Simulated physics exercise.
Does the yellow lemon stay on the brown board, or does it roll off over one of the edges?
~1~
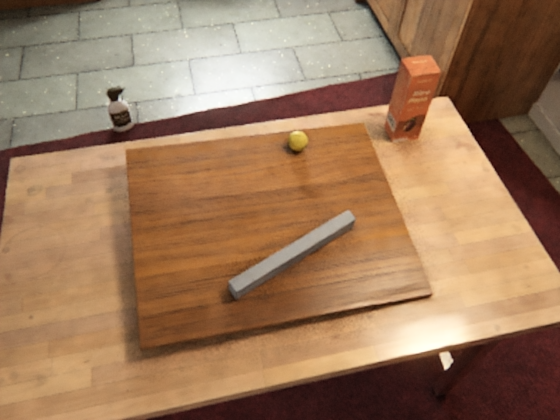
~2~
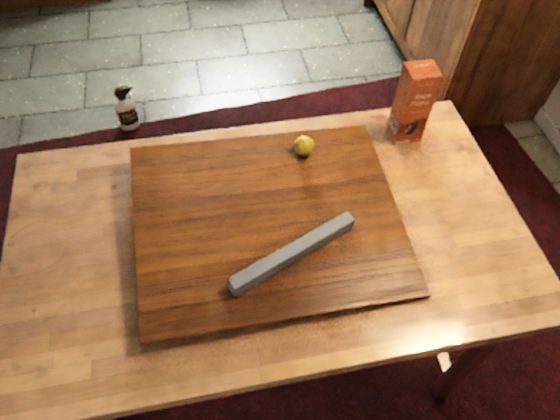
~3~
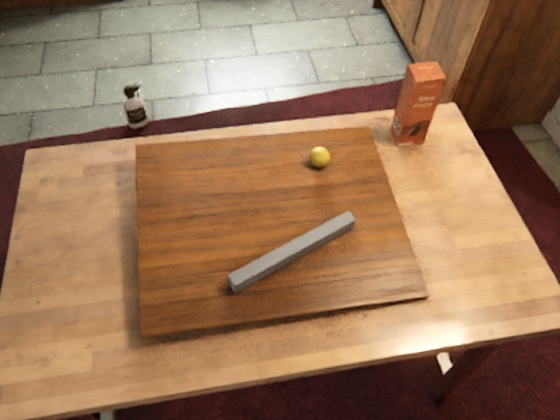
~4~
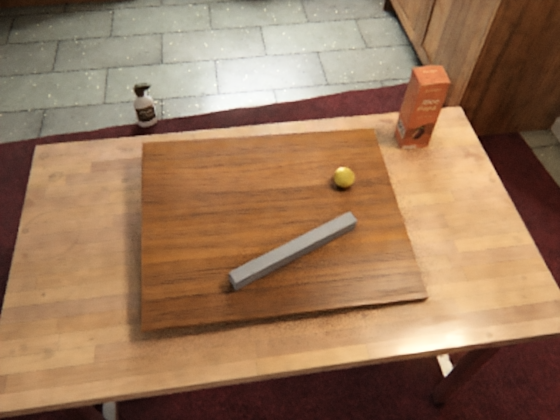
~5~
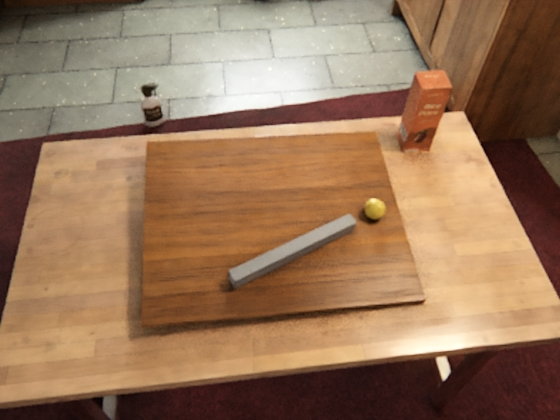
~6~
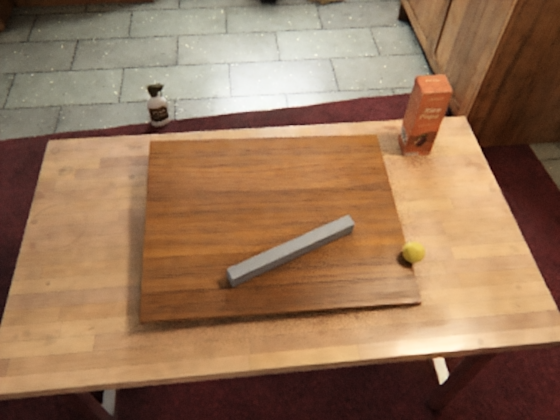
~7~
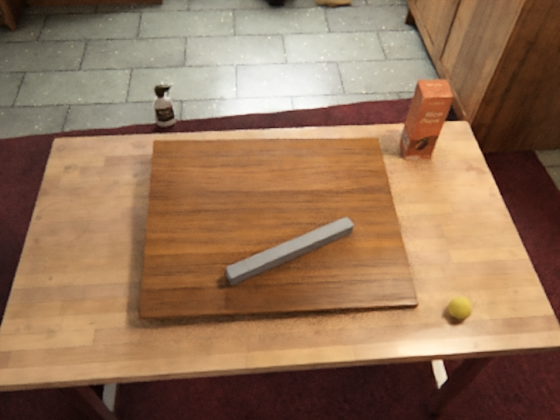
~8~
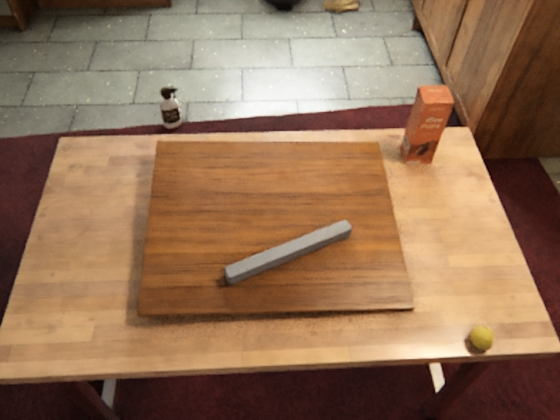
It rolls off the board, crossing the right edge onto the table.
A yellow lemon sits near the back of a dark brown wooden board on a pale wooden table, seen from above in a room with grey floor tiles and a dark red rug. A grey bar lies slantwise across the board, an orange carton stands at the table's back right, and a small dark bottle is at the back left. As the view drifts slightly sideways, the lemon rolls forward and to the right, passing the bar's right end. It goes over the board's right edge onto the table. It ends near the table's front right corner, with the carton still standing.
